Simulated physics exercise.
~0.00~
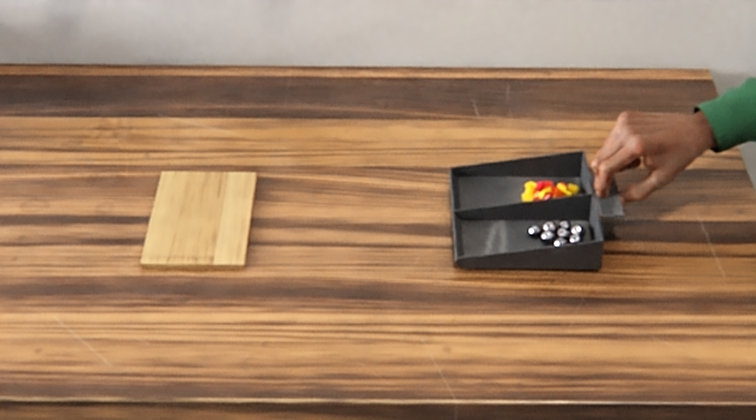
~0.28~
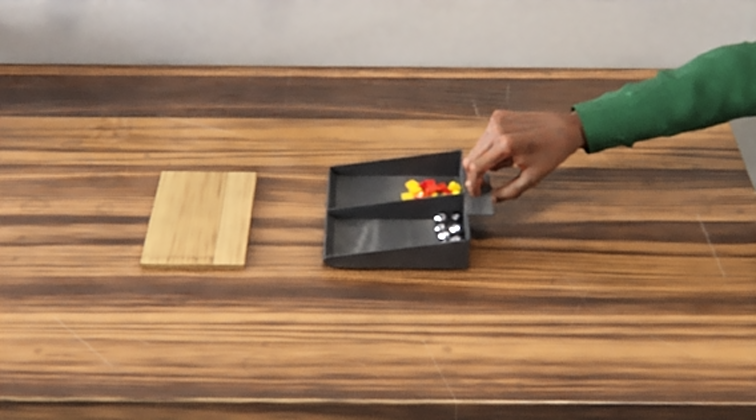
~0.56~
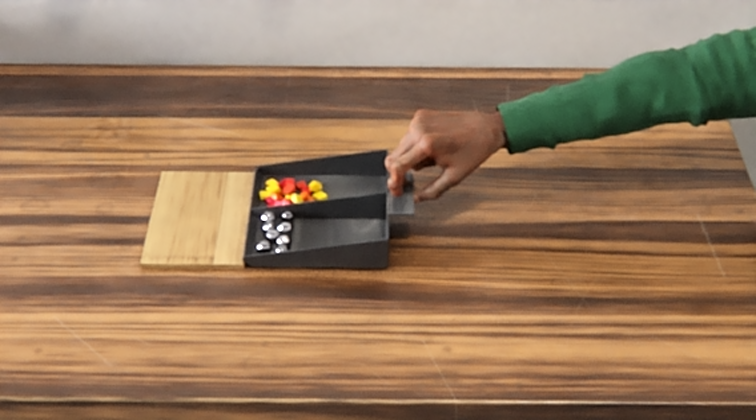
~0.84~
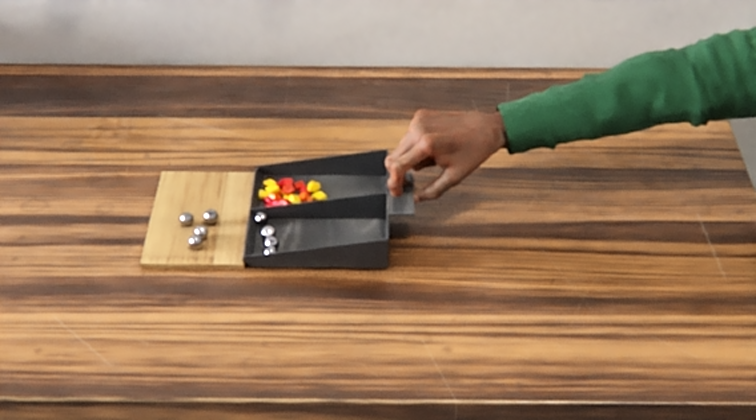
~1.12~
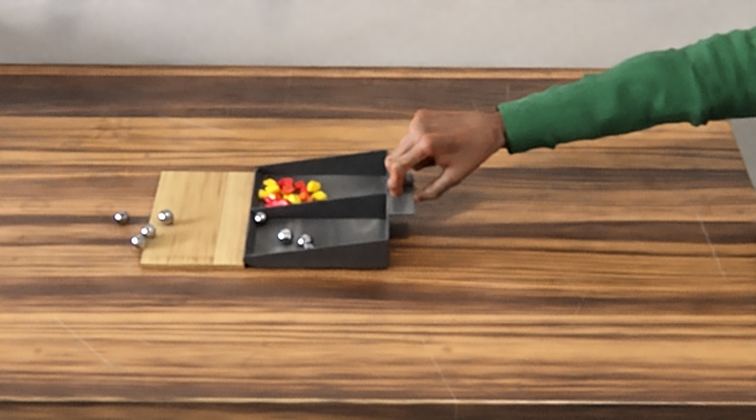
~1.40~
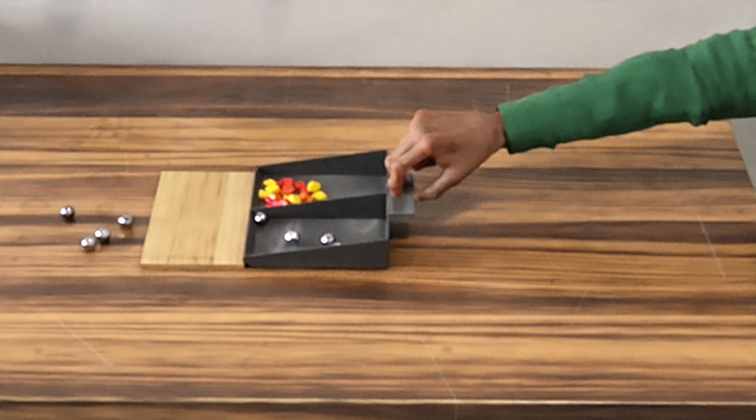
Several shiny silver balls rolled out of a divided black tray after a hand pushed it left along a wooden table until it met a flat board, crossing the board onto the table, while a few balls and all the red and yellow pieces stayed inside.
